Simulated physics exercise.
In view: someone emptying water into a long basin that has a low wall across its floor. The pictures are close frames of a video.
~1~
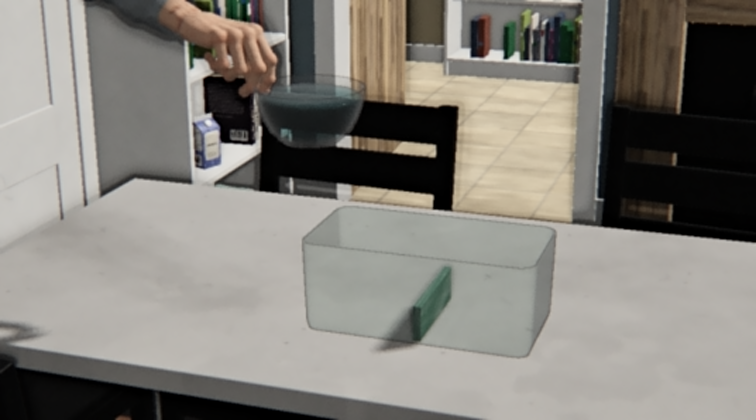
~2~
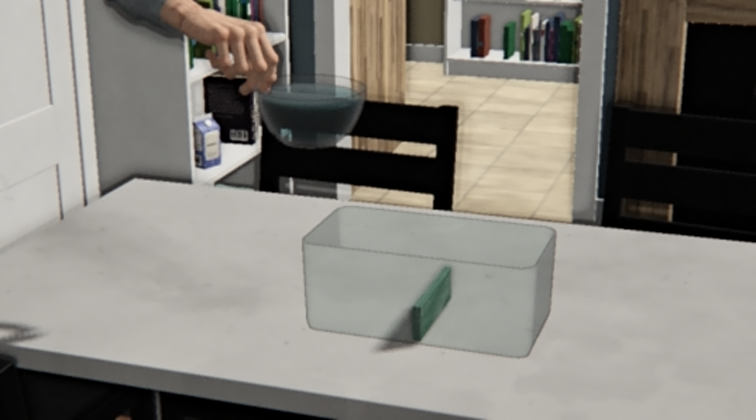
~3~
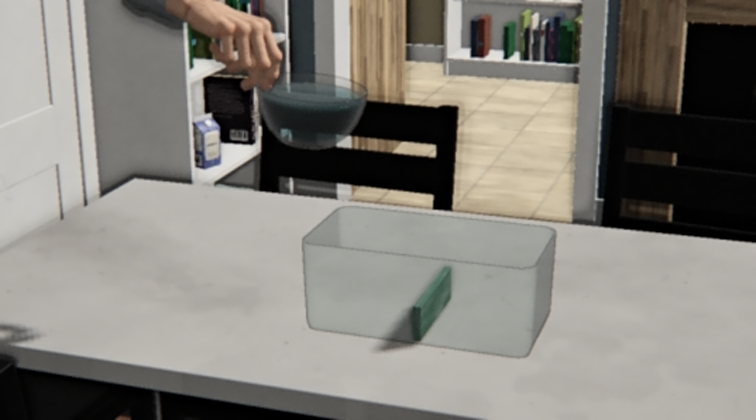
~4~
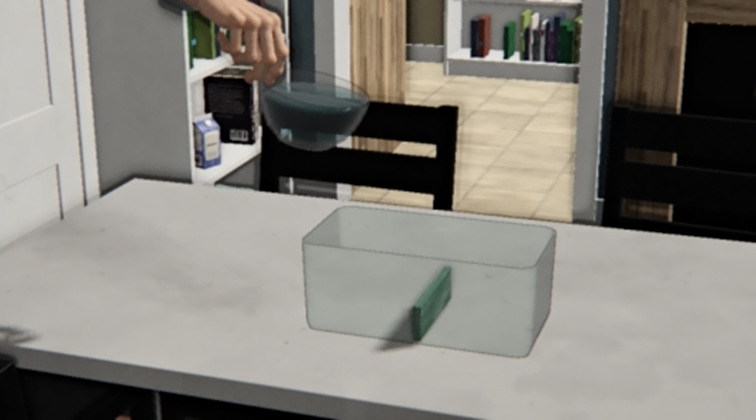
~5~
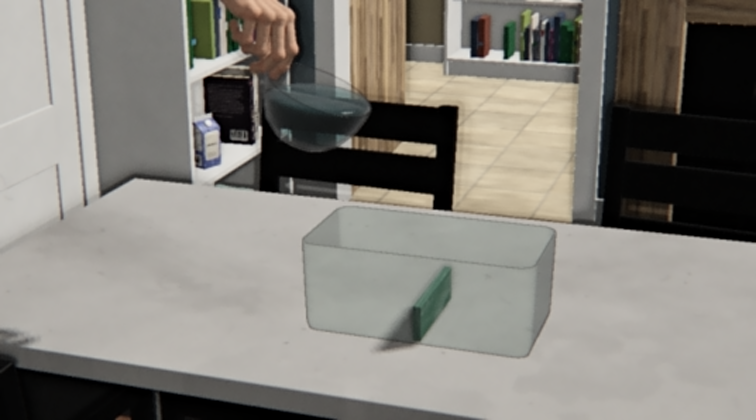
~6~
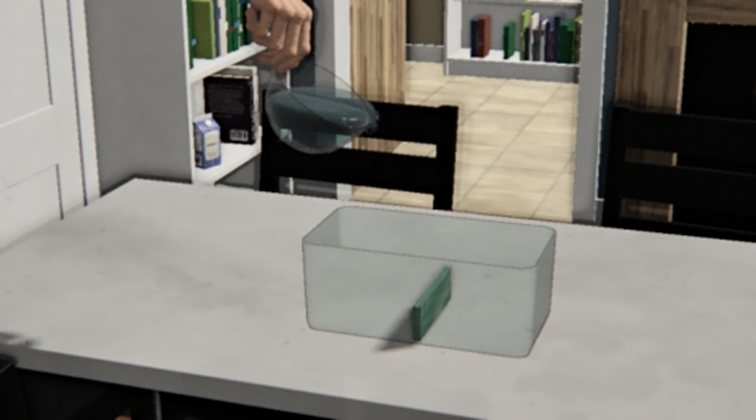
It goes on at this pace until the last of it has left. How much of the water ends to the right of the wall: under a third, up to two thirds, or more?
The share right of the wall is not even a third.
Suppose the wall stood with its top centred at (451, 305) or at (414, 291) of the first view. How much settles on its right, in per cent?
About 25 and 40 per cent.
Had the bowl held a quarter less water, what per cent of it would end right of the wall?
It comes to 5 per cent or so.
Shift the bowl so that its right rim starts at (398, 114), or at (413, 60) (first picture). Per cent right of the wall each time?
About 50 and 80 per cent.
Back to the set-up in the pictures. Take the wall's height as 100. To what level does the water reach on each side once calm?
Left: 50 %. Right: 0 %.
A moment on, the bowl is tipped on its side and 12 per cent is still to pour, 42 is left of the wall and 1 right of it.
Next, the bowl is tipped right over and 0 per cent is still to pour, 91 is left of the wall and 3 right of it.
Then the bowl is tipped right over and 0 per cent is still to pour, 90 is left of the wall and 7 right of it.
Later the bowl is tipped right over and 0 per cent is still to pour, 89 is left of the wall and 8 right of it.
At rest 89 per cent lies left of the wall, 8 right of it and 3 outside.
